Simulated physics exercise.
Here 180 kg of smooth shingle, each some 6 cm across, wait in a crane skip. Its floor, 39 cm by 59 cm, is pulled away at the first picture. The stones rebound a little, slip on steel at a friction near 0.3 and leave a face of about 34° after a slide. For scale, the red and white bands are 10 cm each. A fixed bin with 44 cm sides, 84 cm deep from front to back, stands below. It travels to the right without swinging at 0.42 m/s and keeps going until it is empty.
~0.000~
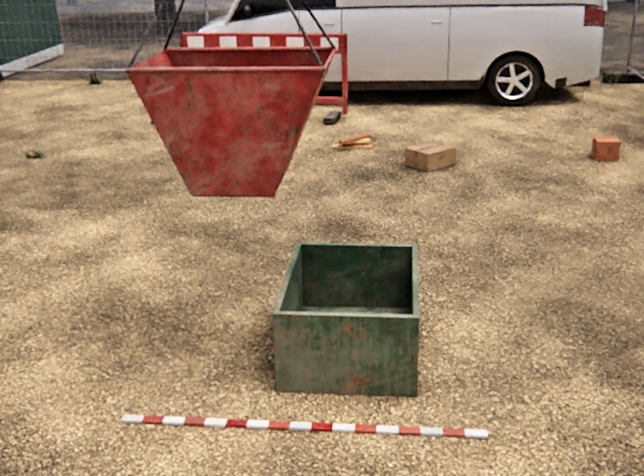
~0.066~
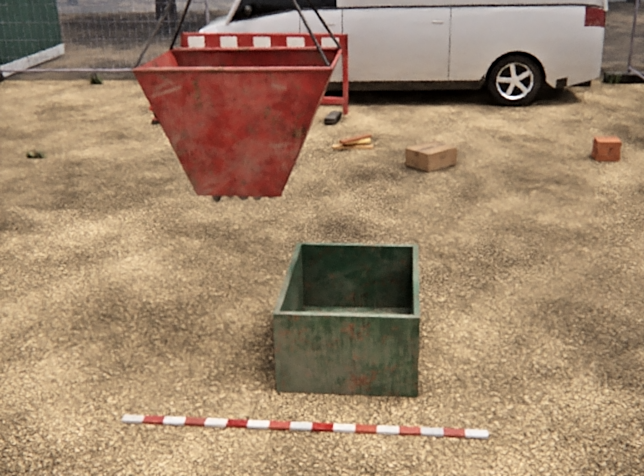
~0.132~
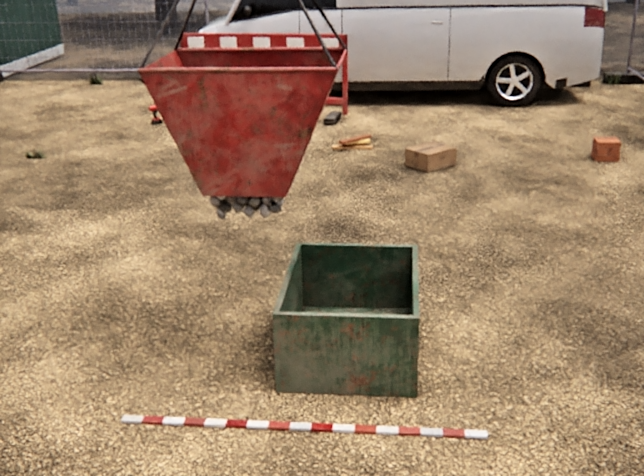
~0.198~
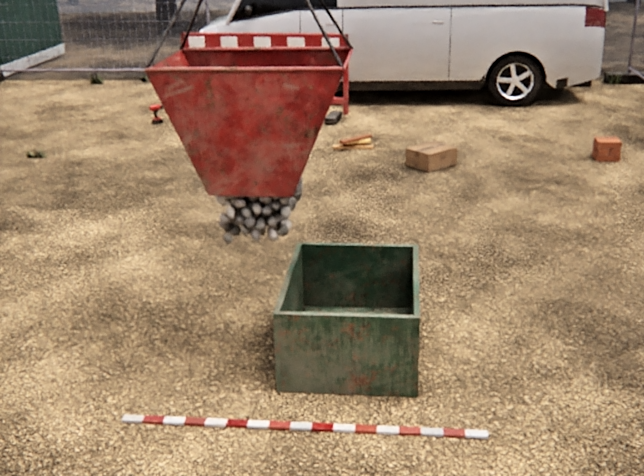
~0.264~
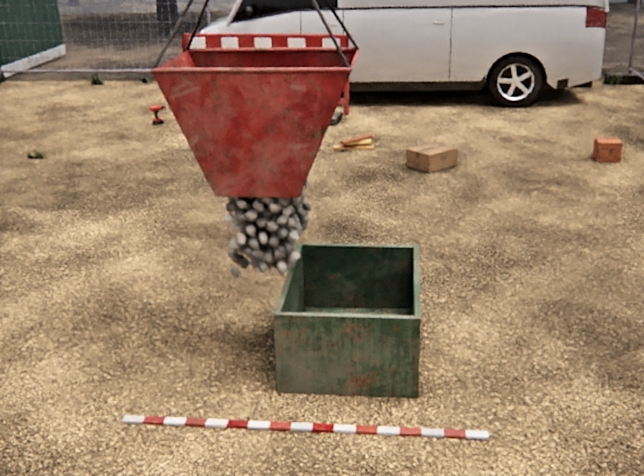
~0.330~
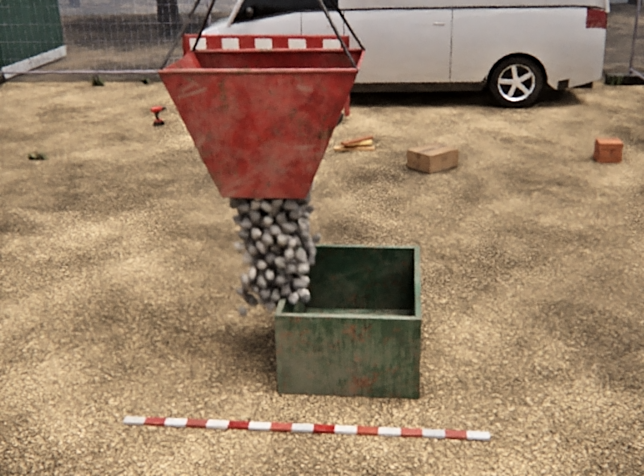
A red skip moves right above a green box as grey stones pour from its bottom.
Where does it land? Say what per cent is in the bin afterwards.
Some 53 per cent of it.
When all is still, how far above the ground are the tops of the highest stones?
About 22 cm.
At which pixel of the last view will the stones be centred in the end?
Their middle is at about (302, 338).
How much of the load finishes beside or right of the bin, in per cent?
Near 0 in a hundred.
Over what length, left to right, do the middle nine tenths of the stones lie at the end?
About 140 cm.
After 0.7 s, 0 % in the crane skip, 47 % falling or lying left of the bin, 52 % falling or lying in the bin, 1 % falling or lying beside or right of the bin; the stones farthest right are at (407, 348).
After 1.1 s, 0 % in the crane skip, 46 % falling or lying left of the bin, 53 % falling or lying in the bin, 1 % falling or lying beside or right of the bin; the stones farthest right are at (409, 337).
After 1.7 s, 0 % in the crane skip, 46 % falling or lying left of the bin, 53 % falling or lying in the bin, 1 % falling or lying beside or right of the bin; the stones farthest right are at (411, 353).
After 2.6 s, 0 % in the crane skip, 46 % falling or lying left of the bin, 53 % falling or lying in the bin, 1 % falling or lying beside or right of the bin; the stones farthest right are at (411, 353).
After 4.5 s, 0 % in the crane skip, 46 % left of the bin, 53 % in the bin, 1 % beside or right of the bin; the stones farthest right are at (411, 353).
